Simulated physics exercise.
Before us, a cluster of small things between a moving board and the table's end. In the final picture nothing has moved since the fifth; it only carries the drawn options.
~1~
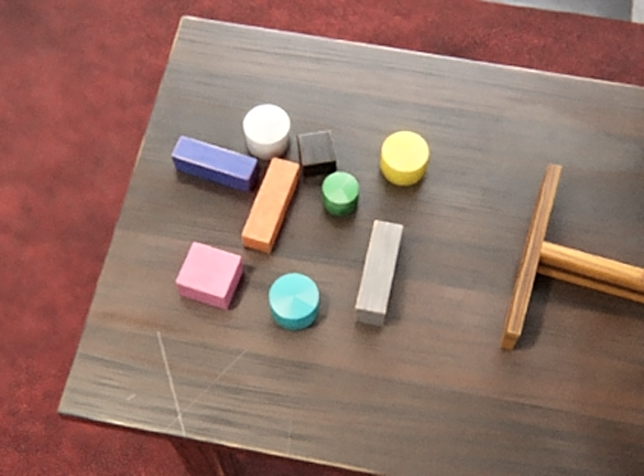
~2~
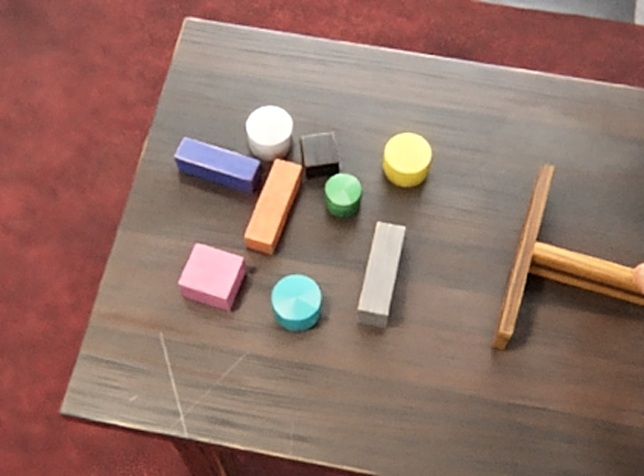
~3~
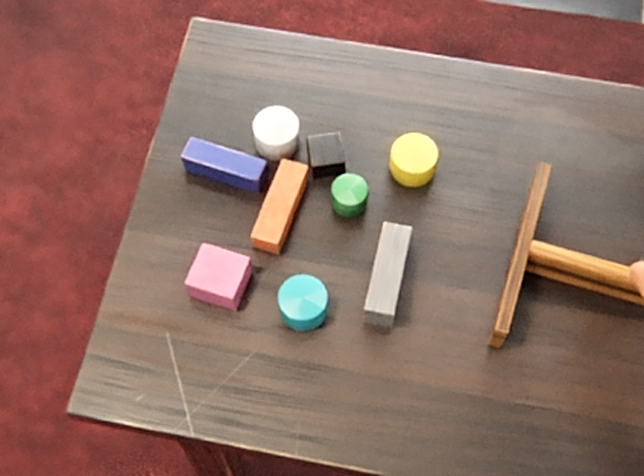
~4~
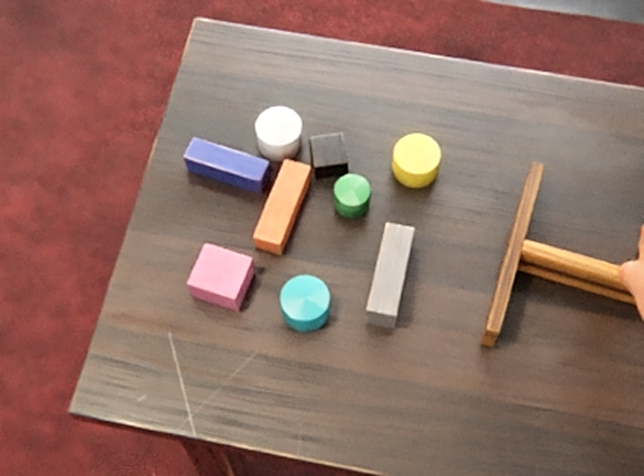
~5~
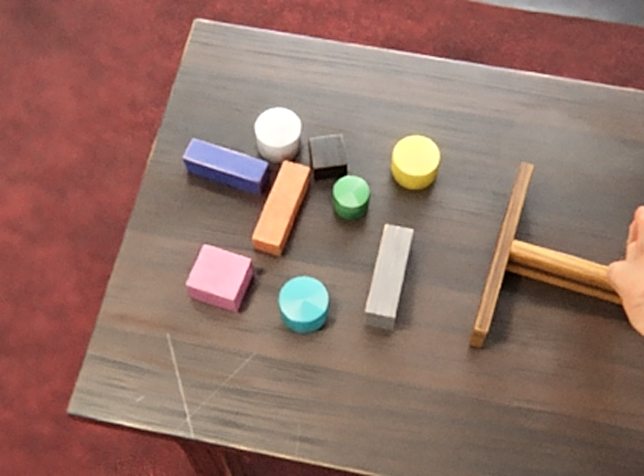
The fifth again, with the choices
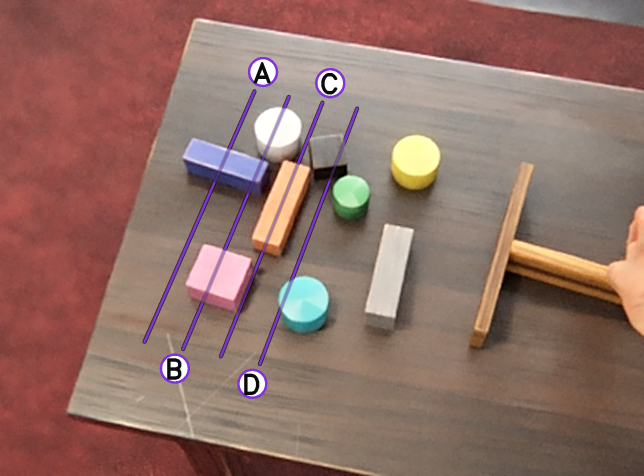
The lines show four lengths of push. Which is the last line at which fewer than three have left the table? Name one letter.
As far as mark A.
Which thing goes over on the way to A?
The blue bar goes over.
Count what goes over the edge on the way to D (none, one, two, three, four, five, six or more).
The count is none.
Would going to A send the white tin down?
No.
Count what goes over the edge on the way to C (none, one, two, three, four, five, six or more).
By then, none.
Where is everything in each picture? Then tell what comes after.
Grey bar (379, 274); turquoise tin (294, 302); yellow tin (404, 158), in the first frame.
Board (528, 246); white tin (270, 134), in the second frame.
Board (525, 244); black block (326, 156), in the third frame.
Board (517, 243); green tin (352, 197), in the fourth frame.
Board (506, 243); grey bar (389, 278); turquoise tin (304, 305); yellow tin (415, 163), in the fifth frame.
On the marked copy, A at (203, 208); B at (239, 215); C at (275, 221); D at (312, 228).
Taking A. A third of the way, board (394, 224); yellow tin (389, 156); grey bar (358, 271).
Two thirds of the way, board (286, 204); blue bar (192, 164); pink block (166, 260).
When it is over, board (203, 190); blue bar over the edge; pink block (122, 251); one fallen.
As for the rest, B is within the limit but short; C is within the limit but short; D is within the limit but short.
